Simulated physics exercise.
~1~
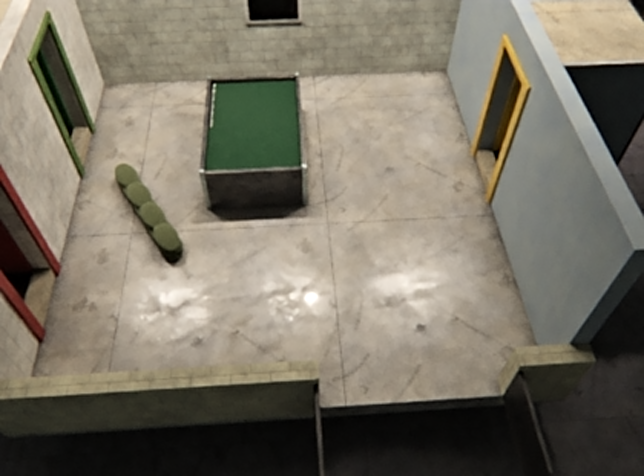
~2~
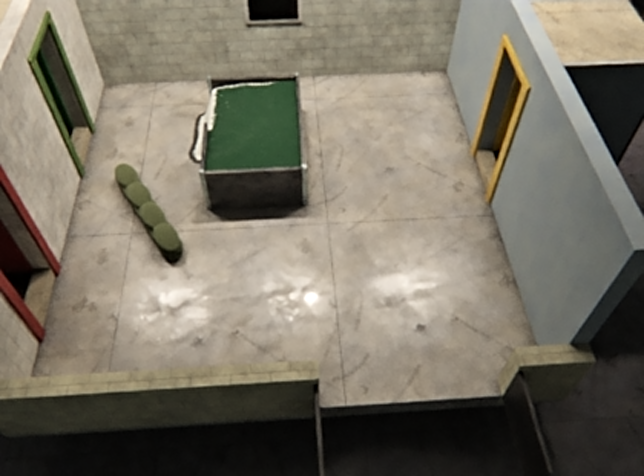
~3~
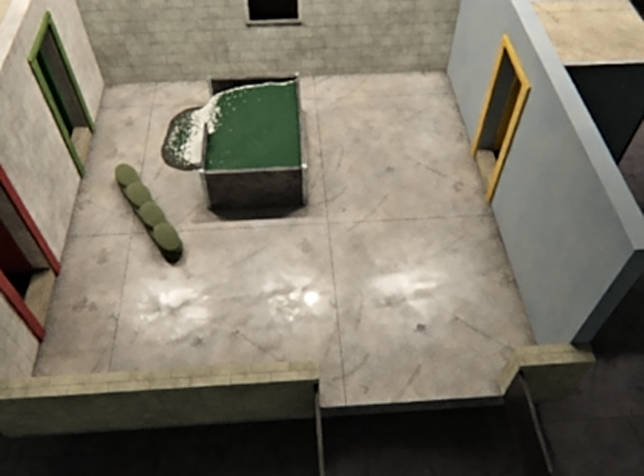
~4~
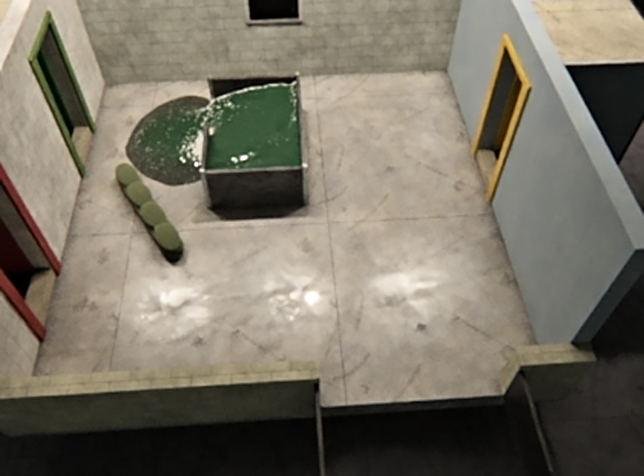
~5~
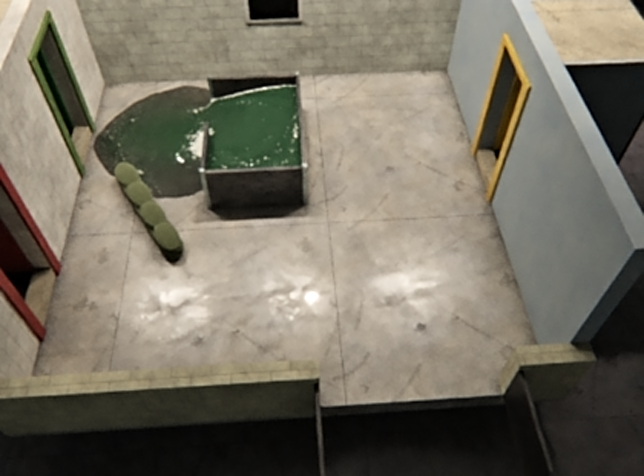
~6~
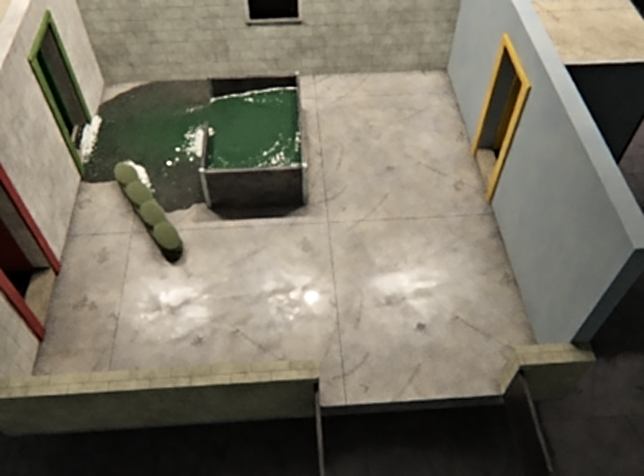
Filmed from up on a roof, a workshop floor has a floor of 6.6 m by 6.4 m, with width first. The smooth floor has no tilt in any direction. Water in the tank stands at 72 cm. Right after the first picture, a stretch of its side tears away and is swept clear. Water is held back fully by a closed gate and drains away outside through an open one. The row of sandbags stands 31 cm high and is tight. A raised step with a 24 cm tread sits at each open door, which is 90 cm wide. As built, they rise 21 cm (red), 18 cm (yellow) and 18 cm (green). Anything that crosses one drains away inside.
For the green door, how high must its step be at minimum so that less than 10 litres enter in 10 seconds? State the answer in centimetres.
It must be at least about 35 cm.
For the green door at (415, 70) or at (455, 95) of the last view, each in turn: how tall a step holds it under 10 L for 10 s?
About 10.0 and 12.0 cm.
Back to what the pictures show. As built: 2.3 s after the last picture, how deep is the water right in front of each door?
Reading in centimetres: Red = 3, yellow = 0, green = 28.
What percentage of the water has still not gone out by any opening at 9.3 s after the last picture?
Water still present: Approx. 88 %.
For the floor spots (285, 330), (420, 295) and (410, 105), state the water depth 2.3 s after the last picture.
0, 0 and 0 cm, respectively.
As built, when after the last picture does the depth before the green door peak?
Peak time: Around 1.0 s.
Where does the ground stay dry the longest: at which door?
The yellow door comes last.
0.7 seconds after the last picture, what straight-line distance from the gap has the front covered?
Distance from gap: Approx. 3.2 m.
Then, 0.7 s after the last picture water covers 15 % of the floor, deepest (56 cm) near (104, 86); 37 cm at the green door, 60 litres in over its 18 cm step.
Then, 2.3 s after the last picture water covers 35 % of the floor, deepest (29 cm) near (126, 173); 28 cm at the green door, 181 litres in over its 18 cm step.
Then, 9.3 s after the last picture water covers 90 % of the floor, deepest (10 cm) near (415, 74); 8 cm at the green door, 214 litres in over its 18 cm step.
At the green door as built, the water peaked near 38 cm, 0.9 s after the last picture.
With a step of 31.5 cm, 26 litres would have come in within the 10 s; with 43 cm, 0 litres. So under 10 litres takes about 35 cm.
